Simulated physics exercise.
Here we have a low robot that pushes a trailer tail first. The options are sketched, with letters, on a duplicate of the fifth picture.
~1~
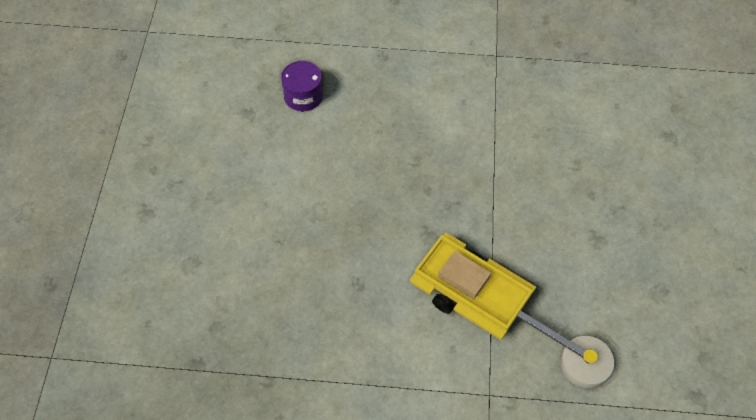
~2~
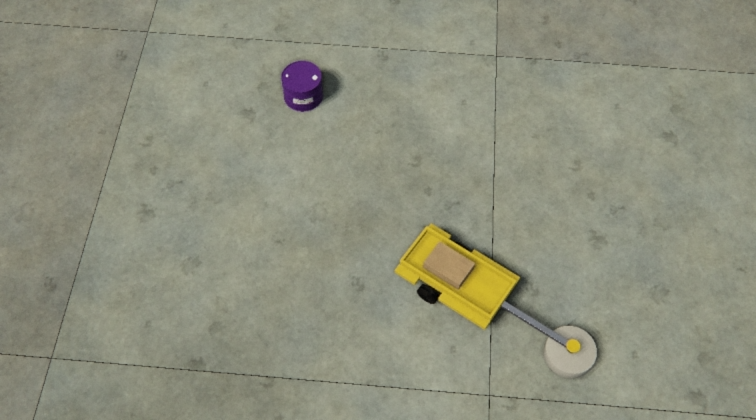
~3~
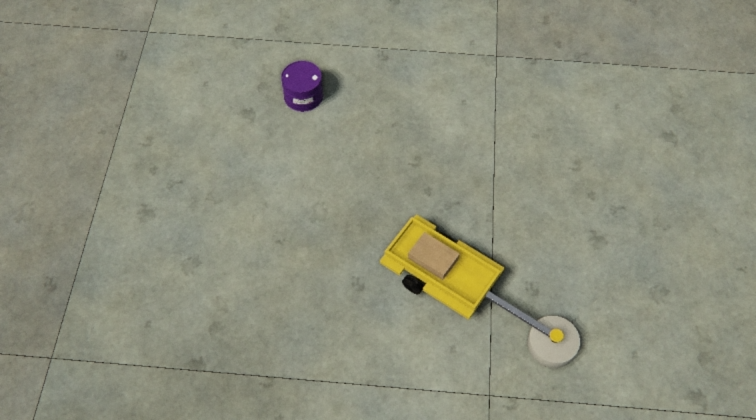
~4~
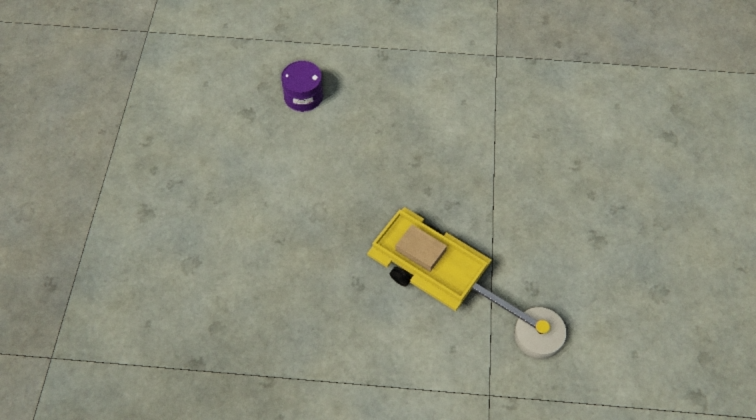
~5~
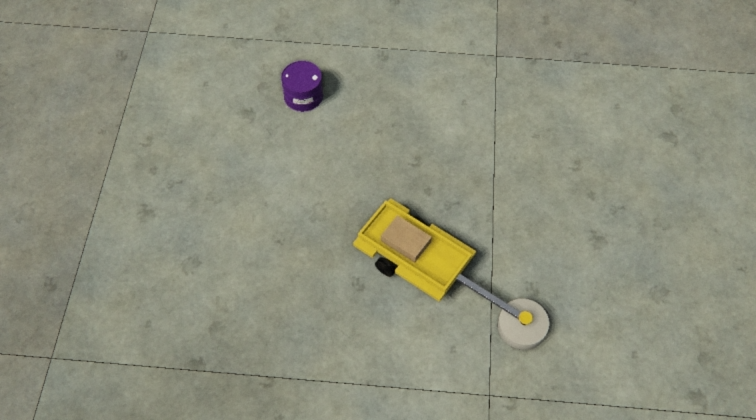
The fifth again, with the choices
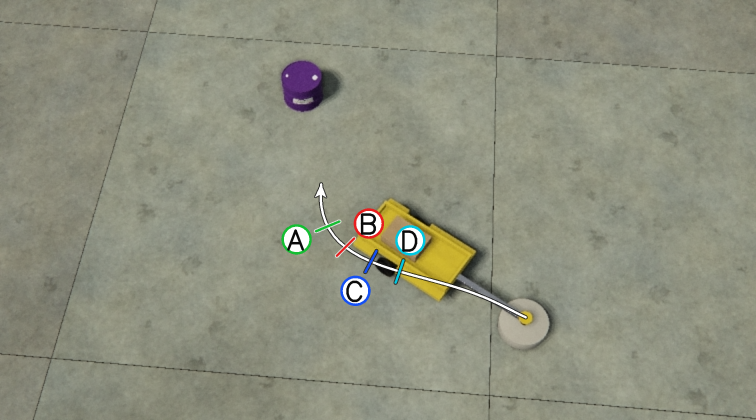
A yellow cart carrying a tan block sits right of centre on a grey-green floor marked with thin dark lines, seen from high above. A grey bar links it to a low, pale round robot with a yellow hub at lower right, while a purple tub stands at upper left. The robot pushes the cart tail first, slowly up and left, as the tub and camera stay still.
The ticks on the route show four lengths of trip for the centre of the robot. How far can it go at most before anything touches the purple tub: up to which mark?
B is the last safe stop.
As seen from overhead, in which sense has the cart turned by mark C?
Clockwise.
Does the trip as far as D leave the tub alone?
Yes.
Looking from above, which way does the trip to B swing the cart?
For that mark, clockwise.
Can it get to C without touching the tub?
Yes.
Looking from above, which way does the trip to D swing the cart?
Clockwise.
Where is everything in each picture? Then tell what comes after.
The first picture shows robot (588, 361); yellow cart (473, 283); purple tub (304, 96).
The second picture shows robot (571, 351); yellow cart (457, 274); purple tub (304, 96).
The third picture shows robot (554, 340); yellow cart (442, 264); purple tub (304, 96).
The fourth picture shows robot (541, 331); yellow cart (429, 256); purple tub (304, 96).
The fifth picture shows robot (524, 323); yellow cart (414, 247); purple tub (304, 96).
On the marked copy, A at (328, 226); B at (345, 247); C at (371, 262); D at (400, 272); the route from (526, 317) via (394, 270) to (321, 184).
Following B. Soon after the start, robot (461, 295), cart (363, 213).
Later, robot (396, 276), cart (324, 180).
In the end, robot (346, 253), cart (301, 149); nothing has been touched.
As for the rest, A is too far, the tub has been hit; C is safe but short; D is safe but short.
